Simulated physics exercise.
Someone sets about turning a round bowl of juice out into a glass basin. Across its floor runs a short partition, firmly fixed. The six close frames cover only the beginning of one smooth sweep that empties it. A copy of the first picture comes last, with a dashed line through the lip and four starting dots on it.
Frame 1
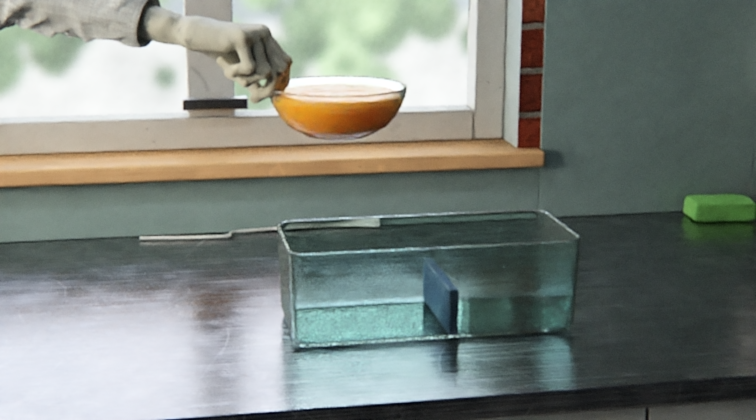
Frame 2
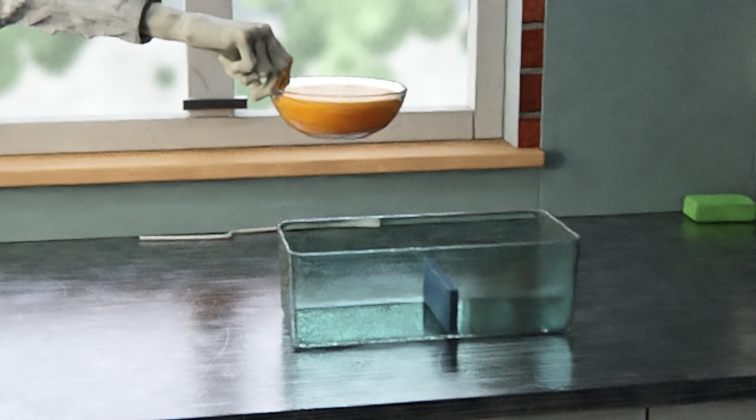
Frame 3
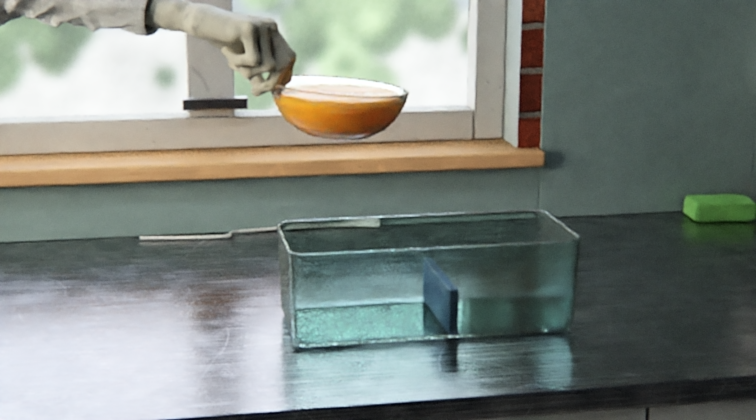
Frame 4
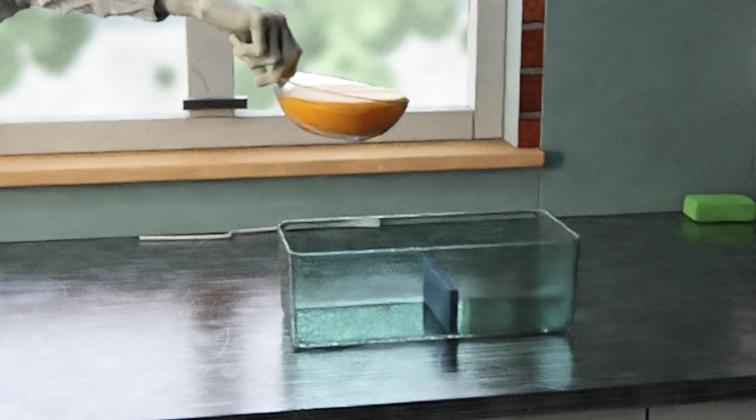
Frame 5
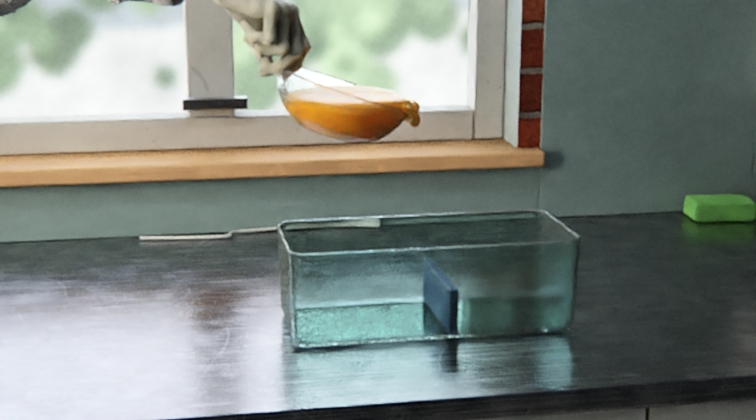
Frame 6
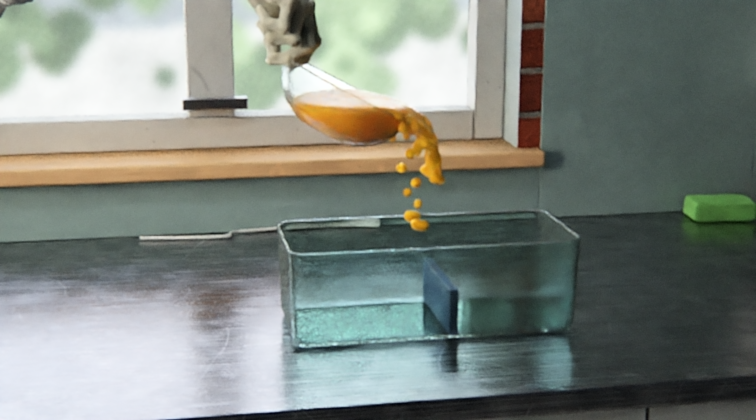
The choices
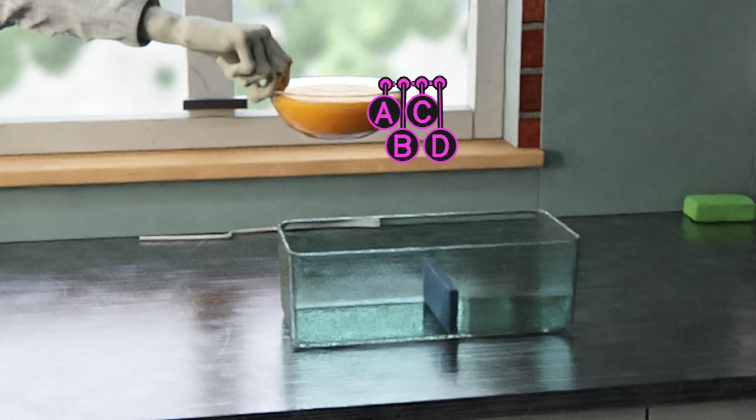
At first, a pale hand holds a round glass bowl of orange juice level above a clear basin with a short dark partition inside. The hand gradually tilts the bowl to the right, and juice slips over the lip, then drops in a broken stream and loose blobs toward the basin.
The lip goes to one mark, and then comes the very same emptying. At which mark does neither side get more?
A is best.
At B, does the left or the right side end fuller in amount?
More ends on the right.
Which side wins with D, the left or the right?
The right one.
On the marked copy, A at (385, 84); B at (403, 83); C at (421, 83); D at (439, 83).
With A, about 47 % ends left of the wall and 52 % right of it.
With B, about 25 % ends left of the wall and 74 % right of it.
With C, about 13 % ends left of the wall and 86 % right of it.
With D, about 5 % ends left of the wall and 94 % right of it.
